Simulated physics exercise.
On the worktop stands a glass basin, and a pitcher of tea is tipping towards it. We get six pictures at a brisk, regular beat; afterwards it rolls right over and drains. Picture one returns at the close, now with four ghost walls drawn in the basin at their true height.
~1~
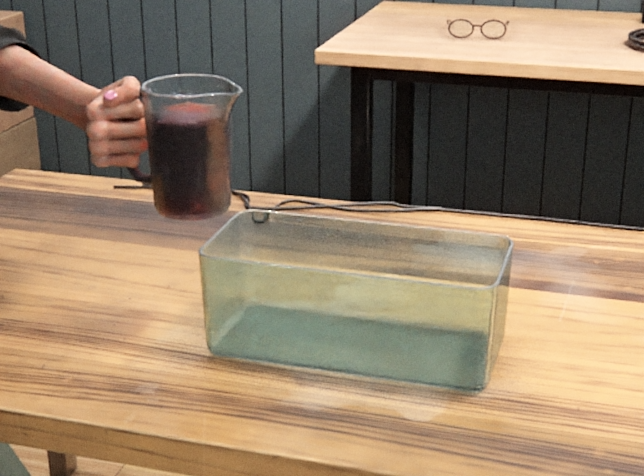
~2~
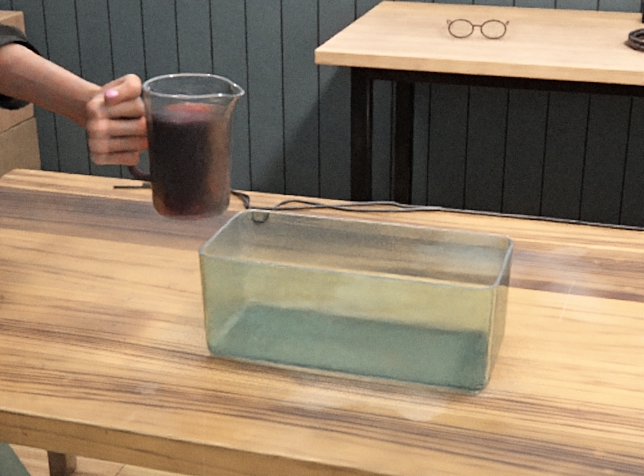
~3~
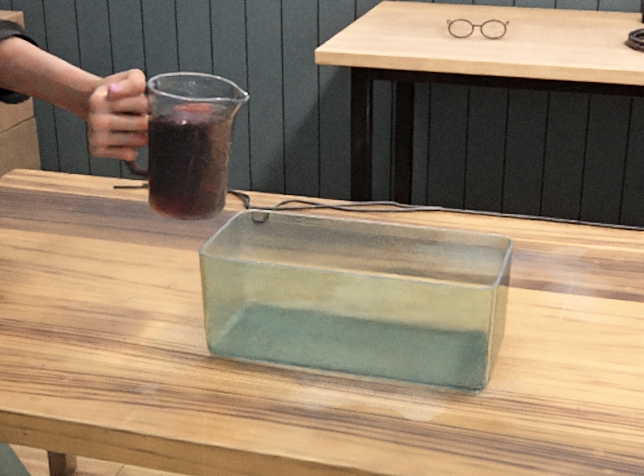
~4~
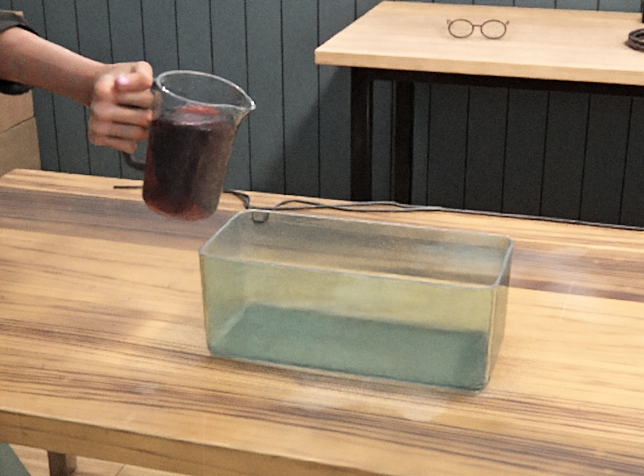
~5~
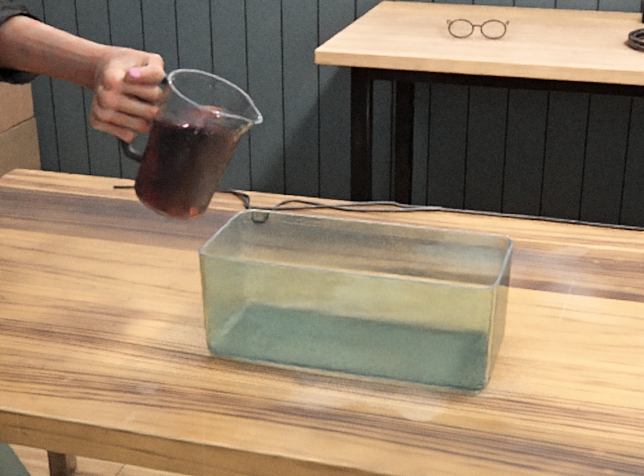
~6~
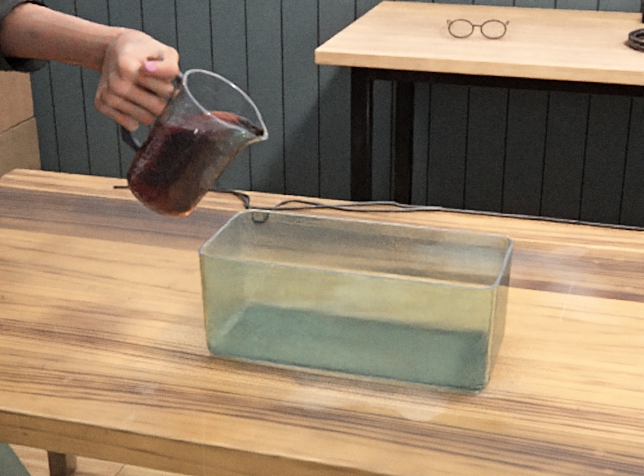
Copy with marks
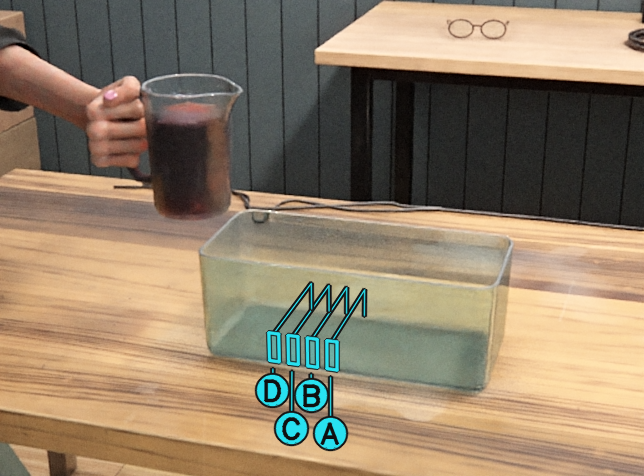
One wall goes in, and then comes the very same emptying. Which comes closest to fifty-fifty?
C beats the others.
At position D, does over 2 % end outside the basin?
No.
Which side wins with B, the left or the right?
More ends on the left.
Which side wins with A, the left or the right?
The left side.
On the marked copy, A at (330, 377); B at (311, 374); C at (291, 371); D at (272, 368).
If A is chosen, about 89 % ends left of the wall and 10 % right of it.
If B is chosen, about 77 % ends left of the wall and 22 % right of it.
If C is chosen, about 49 % ends left of the wall and 51 % right of it.
If D is chosen, about 19 % ends left of the wall and 81 % right of it.
